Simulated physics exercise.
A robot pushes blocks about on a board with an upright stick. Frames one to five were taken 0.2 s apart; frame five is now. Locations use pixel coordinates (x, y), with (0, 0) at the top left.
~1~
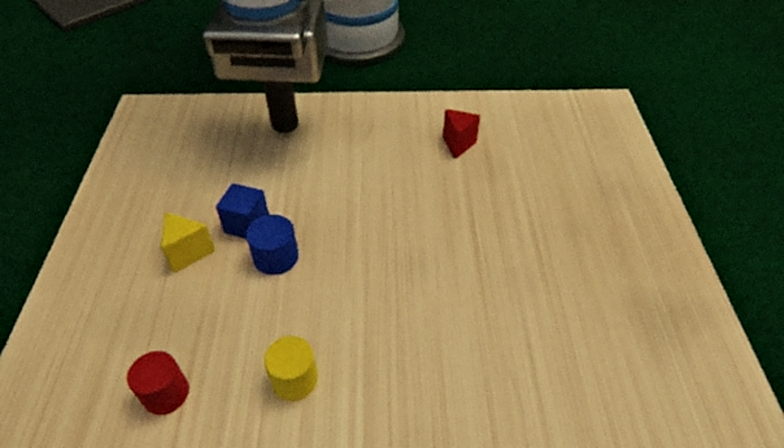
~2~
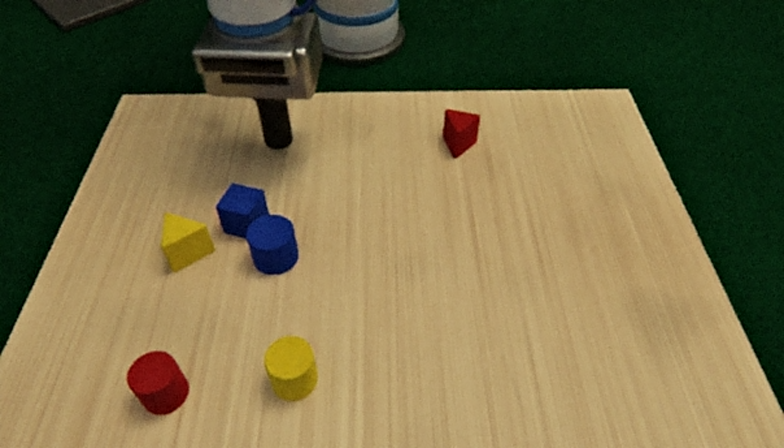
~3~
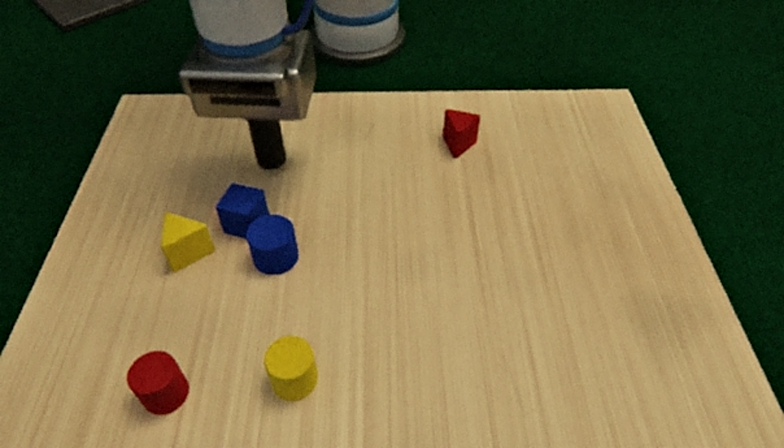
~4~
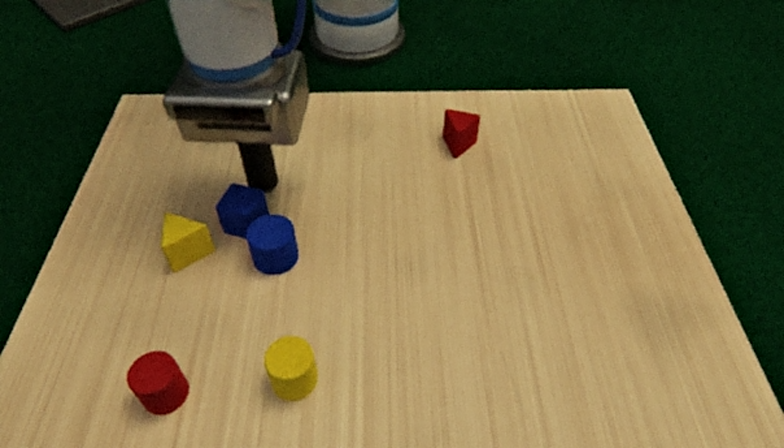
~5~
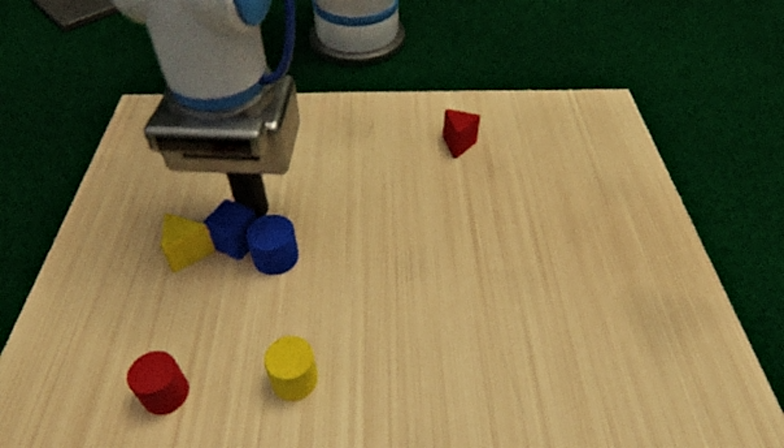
A robot arm moves its stick toward the viewer and nudges the blue cube slightly.
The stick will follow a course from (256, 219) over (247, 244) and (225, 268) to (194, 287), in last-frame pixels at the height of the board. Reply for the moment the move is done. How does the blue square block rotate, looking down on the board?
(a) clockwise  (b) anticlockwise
b: Anticlockwise.
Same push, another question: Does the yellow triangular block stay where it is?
The answer is no.
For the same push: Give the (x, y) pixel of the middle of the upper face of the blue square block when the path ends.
Near (162, 292).
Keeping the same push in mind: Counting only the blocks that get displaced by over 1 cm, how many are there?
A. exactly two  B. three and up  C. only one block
(A)
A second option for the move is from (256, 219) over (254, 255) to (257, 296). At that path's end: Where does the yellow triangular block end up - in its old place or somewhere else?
By the time the path is finished, it has moved at least a centimetre.
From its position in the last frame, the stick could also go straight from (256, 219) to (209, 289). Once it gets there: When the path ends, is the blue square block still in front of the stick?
Short answer: Yes.
On the path given first. Halfway along, stick at (235, 247); yellow triangular block at (165, 238), turned 70° clockwise; blue square block at (202, 255), turned 15° clockwise; blue round block at (271, 235).
At the end, stick at (190, 278); yellow triangular block at (163, 239), turned 85° clockwise; blue square block at (162, 292), turned 20° anticlockwise; blue round block at (271, 235).
